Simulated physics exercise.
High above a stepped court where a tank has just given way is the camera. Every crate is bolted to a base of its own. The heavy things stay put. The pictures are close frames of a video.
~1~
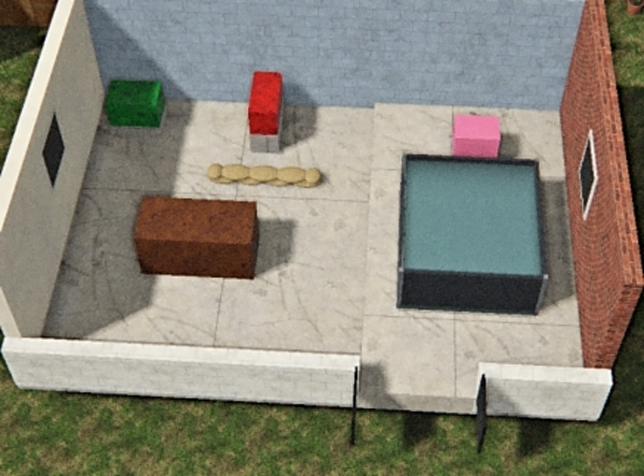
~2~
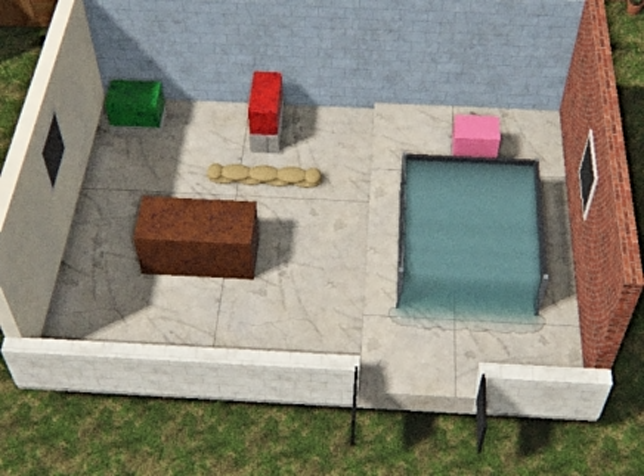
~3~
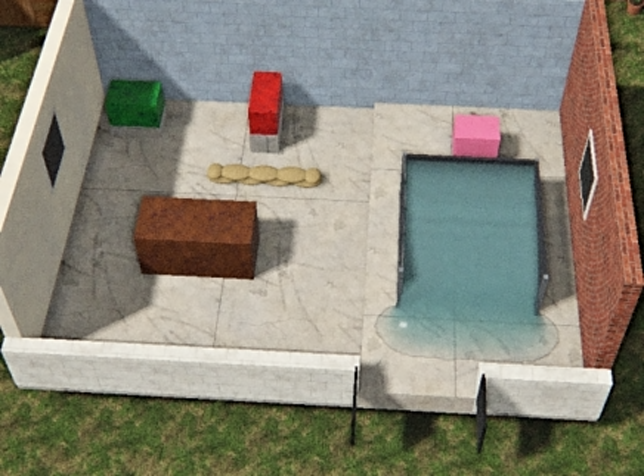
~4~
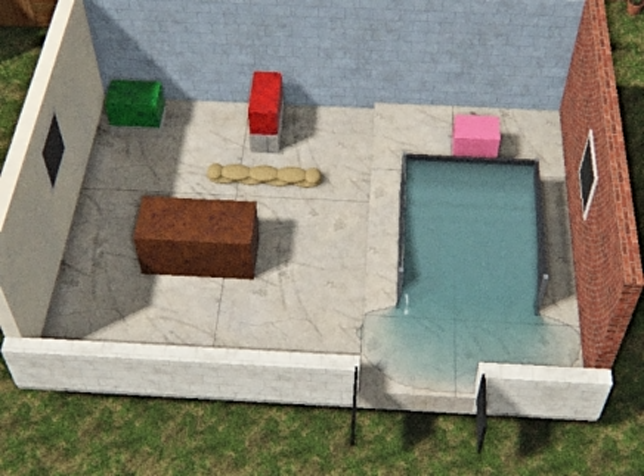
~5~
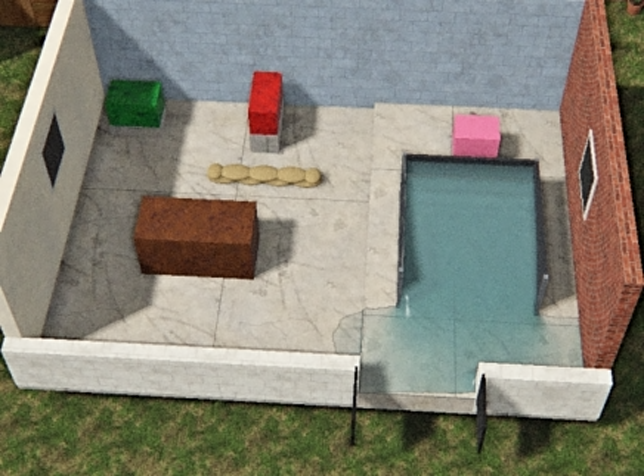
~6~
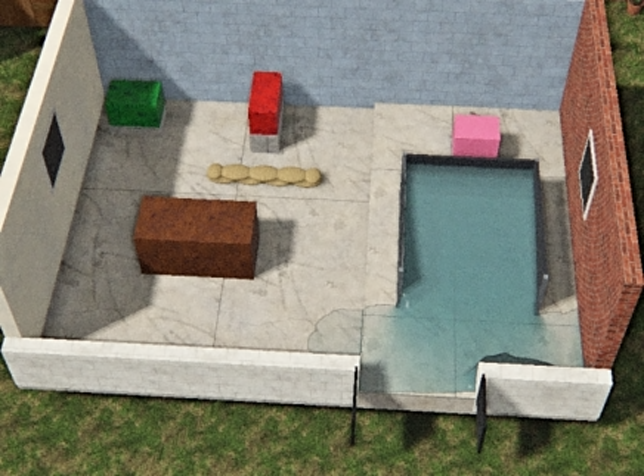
Teal water pouring from the near side of a dark-edged tank, spreading across the pale court floor towards the doorway and leftwards.
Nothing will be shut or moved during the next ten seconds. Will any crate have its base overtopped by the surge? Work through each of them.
Each in turn: The pink crate is spared, the red crate is spared, the green crate is spared.
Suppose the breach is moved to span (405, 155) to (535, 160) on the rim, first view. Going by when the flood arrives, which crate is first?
First in line is the pink crate.
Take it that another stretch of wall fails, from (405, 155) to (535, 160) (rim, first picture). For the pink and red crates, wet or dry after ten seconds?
Pink gets drenched; red gets drenched.
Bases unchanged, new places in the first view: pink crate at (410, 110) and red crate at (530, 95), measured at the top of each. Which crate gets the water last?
The last one is the green crate.
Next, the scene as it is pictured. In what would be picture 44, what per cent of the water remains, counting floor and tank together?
My reading is around 52 percent.
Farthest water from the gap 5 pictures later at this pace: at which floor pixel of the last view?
The front should reach about (189, 373).
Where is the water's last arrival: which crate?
My pick is the one in green.
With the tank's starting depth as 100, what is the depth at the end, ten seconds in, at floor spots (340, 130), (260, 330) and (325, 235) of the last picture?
Around 8, 2 and 2 %.
A moment on, water covers 15 % of the floor; the pink crate not reached, the red crate not reached, the green crate not reached.
Next, water covers 25 % of the floor; the pink crate not reached, the red crate not reached, the green crate not reached.
Then, water covers 45 % of the floor; the pink crate water round its plinth, the red crate not reached, the green crate not reached.
Later, water covers 65 % of the floor; the pink crate water round its plinth, the red crate water round its plinth, the green crate water round its plinth.
In the end, water covers 90 % of the floor; the pink crate stayed above the water, the red crate stayed above the water, the green crate stayed above the water.
